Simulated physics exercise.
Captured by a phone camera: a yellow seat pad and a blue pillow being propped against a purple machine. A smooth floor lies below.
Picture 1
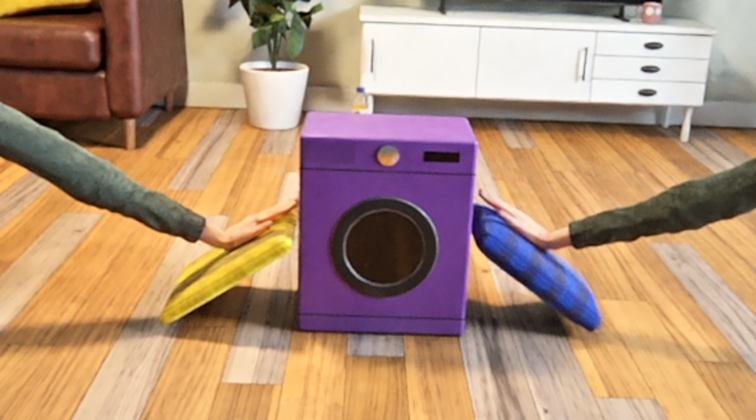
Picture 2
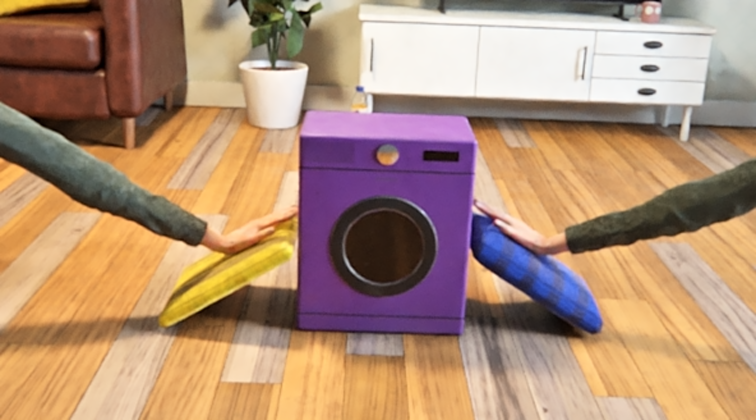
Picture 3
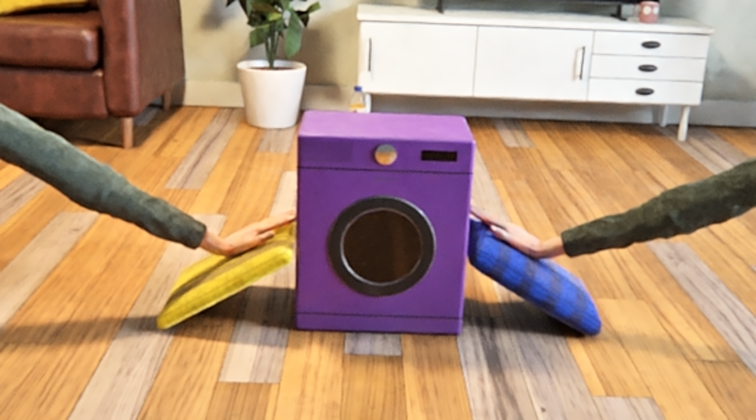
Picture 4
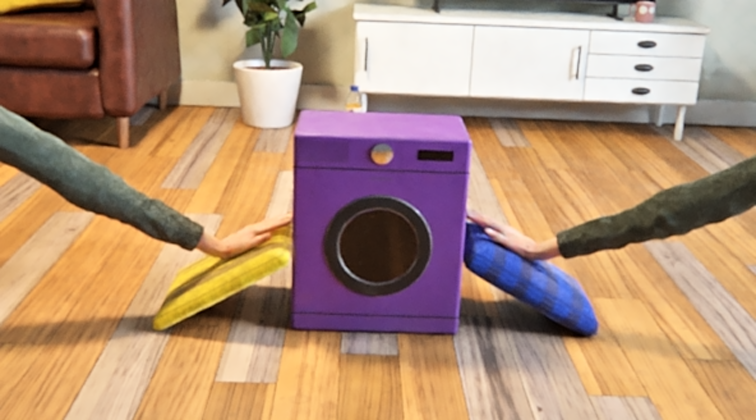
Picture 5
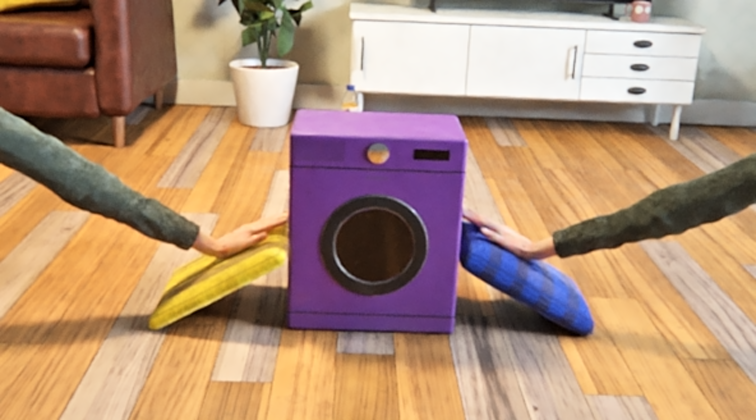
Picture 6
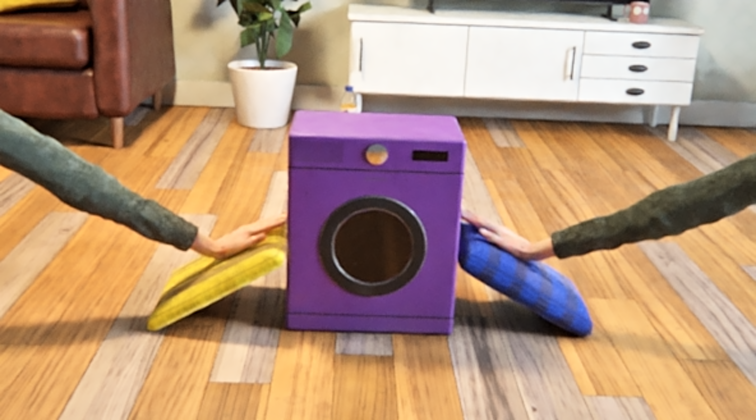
In a living room with a plank floor, a leather sofa, a potted plant and a white cabinet behind, the view faces a toy-like purple washing machine from slightly above. A yellow cushion slants against its left side and a blue checked one against its right, each touched by a green-sleeved arm's hand. The hands and cushions lower slightly as the camera drifts a little.
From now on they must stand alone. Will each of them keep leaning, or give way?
In the end the yellow seat pad gives way, the blue pillow gives way.
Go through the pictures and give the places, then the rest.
The first picture shows seat pad foot (164, 320), head (286, 248); pillow foot (595, 326), head (482, 241).
The second picture shows seat pad foot (163, 323); pillow foot (597, 329).
The third picture shows seat pad foot (161, 325); pillow foot (596, 331).
The fourth picture shows seat pad foot (157, 326); pillow foot (593, 331).
The fifth picture shows seat pad foot (153, 325); pillow foot (589, 331).
The sixth picture shows seat pad foot (152, 326), head (279, 262), at a low slant; pillow foot (587, 331), head (464, 262), at a low slant.
Then, 0.28 s later than the last view, seat pad flat on the floor near (215, 297); pillow flat on the floor near (524, 302).
Then, 0.50 s later than the last view, seat pad flat on the floor near (216, 297); pillow flat on the floor near (522, 301).
Finally, seat pad flat on the floor near (216, 297); pillow flat on the floor near (522, 301). The yellow seat pad slumps to the floor and the blue pillow slides down flat.
